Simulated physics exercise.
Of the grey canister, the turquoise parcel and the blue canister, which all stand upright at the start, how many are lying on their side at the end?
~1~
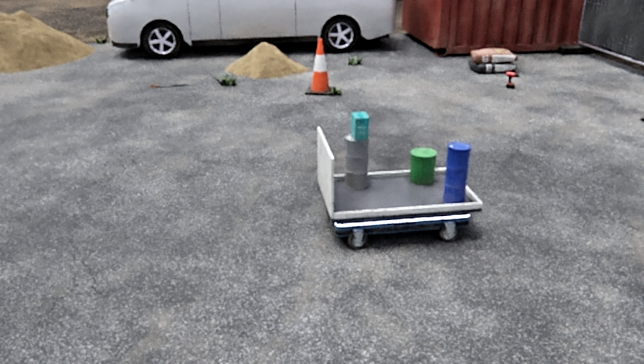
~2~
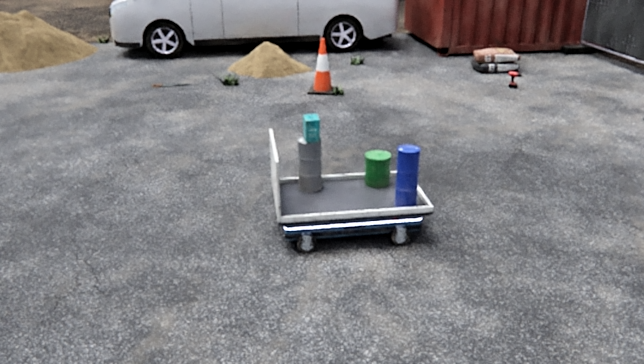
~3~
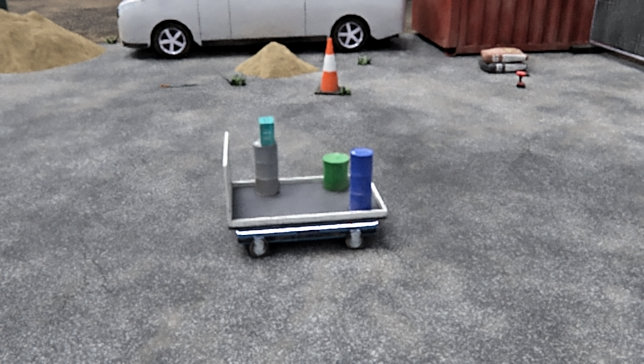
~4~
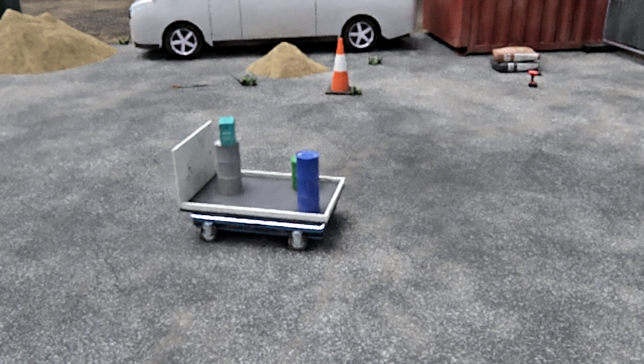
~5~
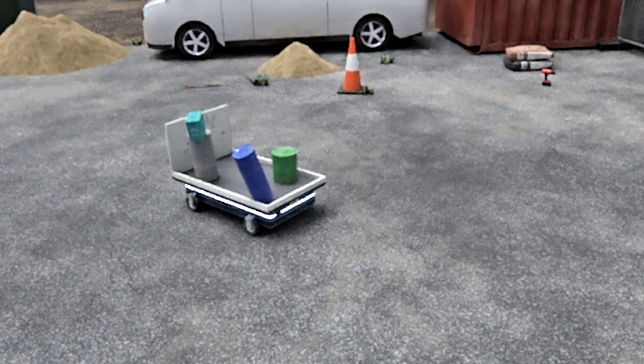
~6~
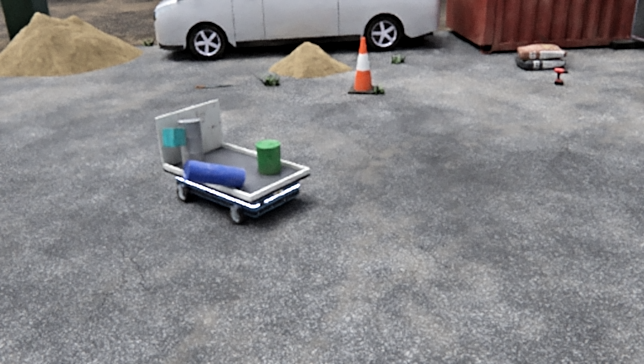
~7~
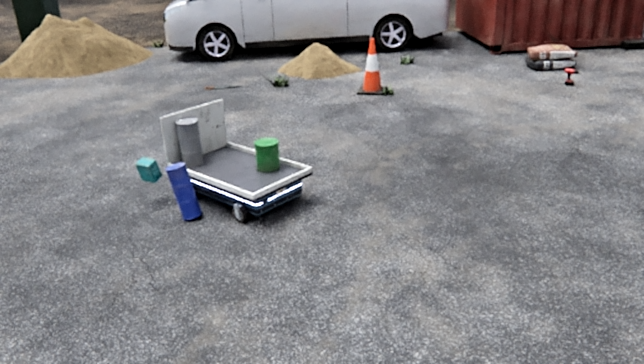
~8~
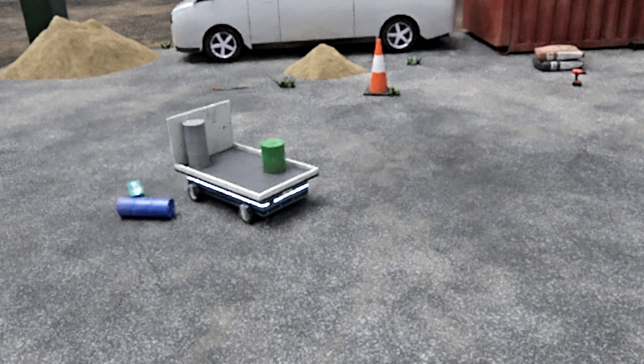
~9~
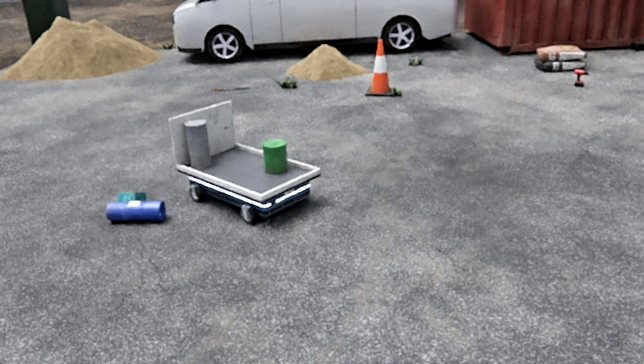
Two of them are, the turquoise parcel and the blue canister, which both end up lying on the ground beside the cart.
